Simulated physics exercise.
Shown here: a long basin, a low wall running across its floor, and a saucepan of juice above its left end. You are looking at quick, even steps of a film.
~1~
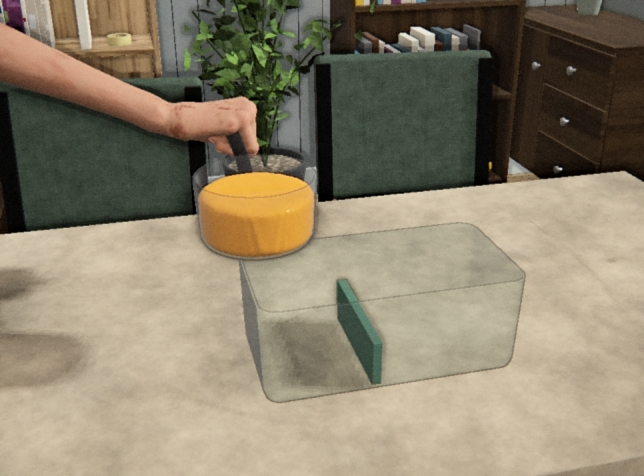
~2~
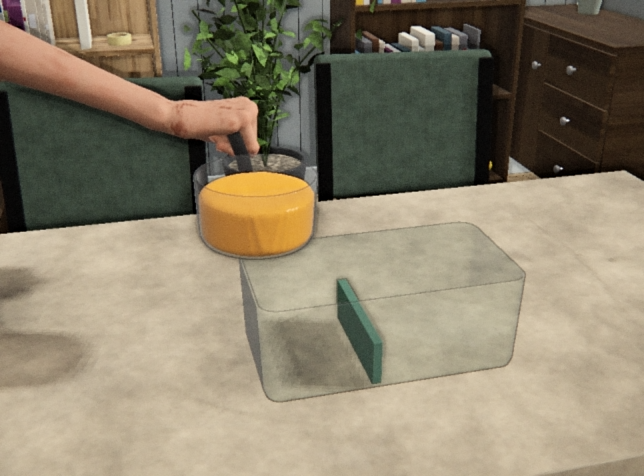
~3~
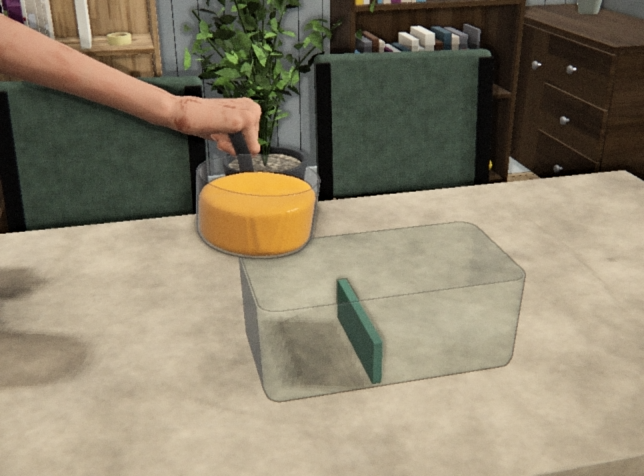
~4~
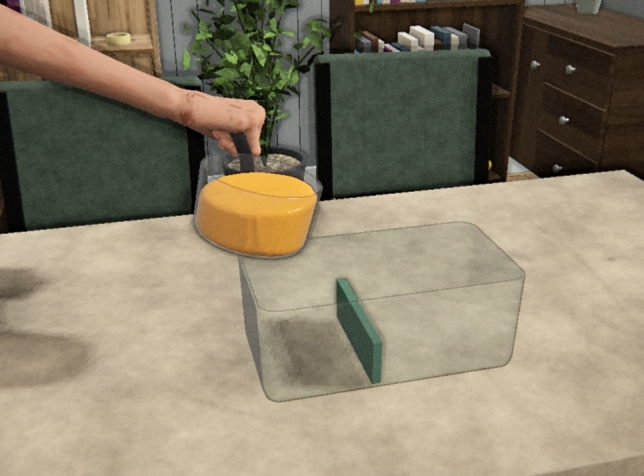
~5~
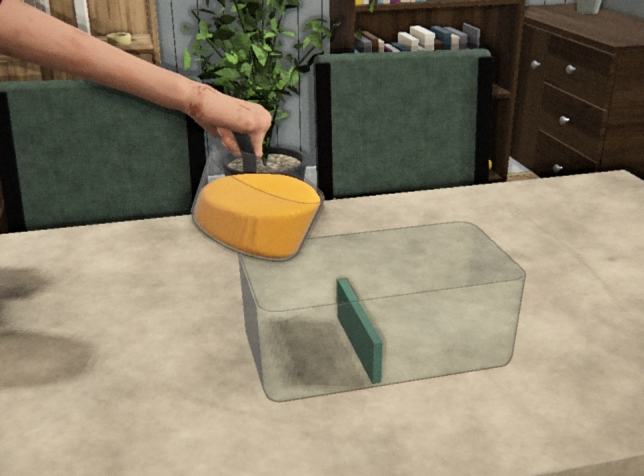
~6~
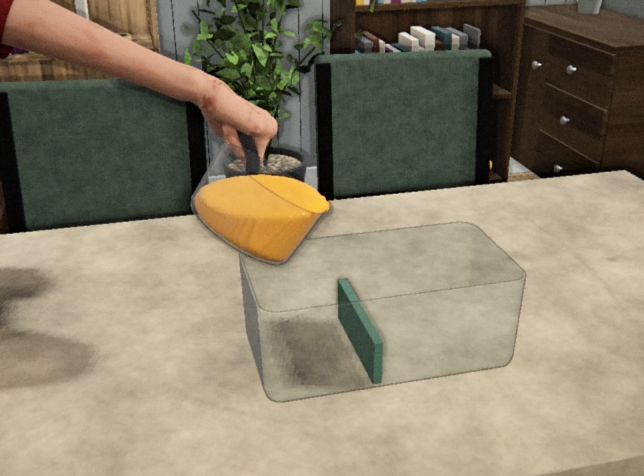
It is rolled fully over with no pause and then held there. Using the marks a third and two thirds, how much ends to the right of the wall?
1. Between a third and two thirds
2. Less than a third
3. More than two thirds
Answer: 2.
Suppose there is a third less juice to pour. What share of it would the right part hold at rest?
Near 5 in a hundred.
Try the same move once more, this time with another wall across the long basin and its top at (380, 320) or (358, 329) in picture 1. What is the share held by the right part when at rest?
10 % then 40 %, approximately.
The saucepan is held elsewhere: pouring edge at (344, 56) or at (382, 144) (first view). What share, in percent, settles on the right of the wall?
Estimate, in order: 85 and 95 per cent.
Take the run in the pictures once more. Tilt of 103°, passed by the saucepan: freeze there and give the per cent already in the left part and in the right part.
Left 35, right 20.
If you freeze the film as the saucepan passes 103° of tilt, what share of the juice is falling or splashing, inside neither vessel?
Share: Approx. 20 %.
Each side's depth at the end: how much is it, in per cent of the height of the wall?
I'd say close to 40 per cent on the left side and 10 on the right.
A moment on, the saucepan is tipped right over and 23 per cent is still to pour, 37 is left of the wall and 19 right of it.
Next, the saucepan is tipped right over and 2 per cent is still to pour, 71 is left of the wall and 22 right of it.
Then the saucepan is tipped right over and 0 per cent is still to pour, 75 is left of the wall and 24 right of it.
Later the saucepan is tipped right over and 0 per cent is still to pour, 75 is left of the wall and 24 right of it.
At rest 75 per cent lies left of the wall, 24 right of it and 1 outside.
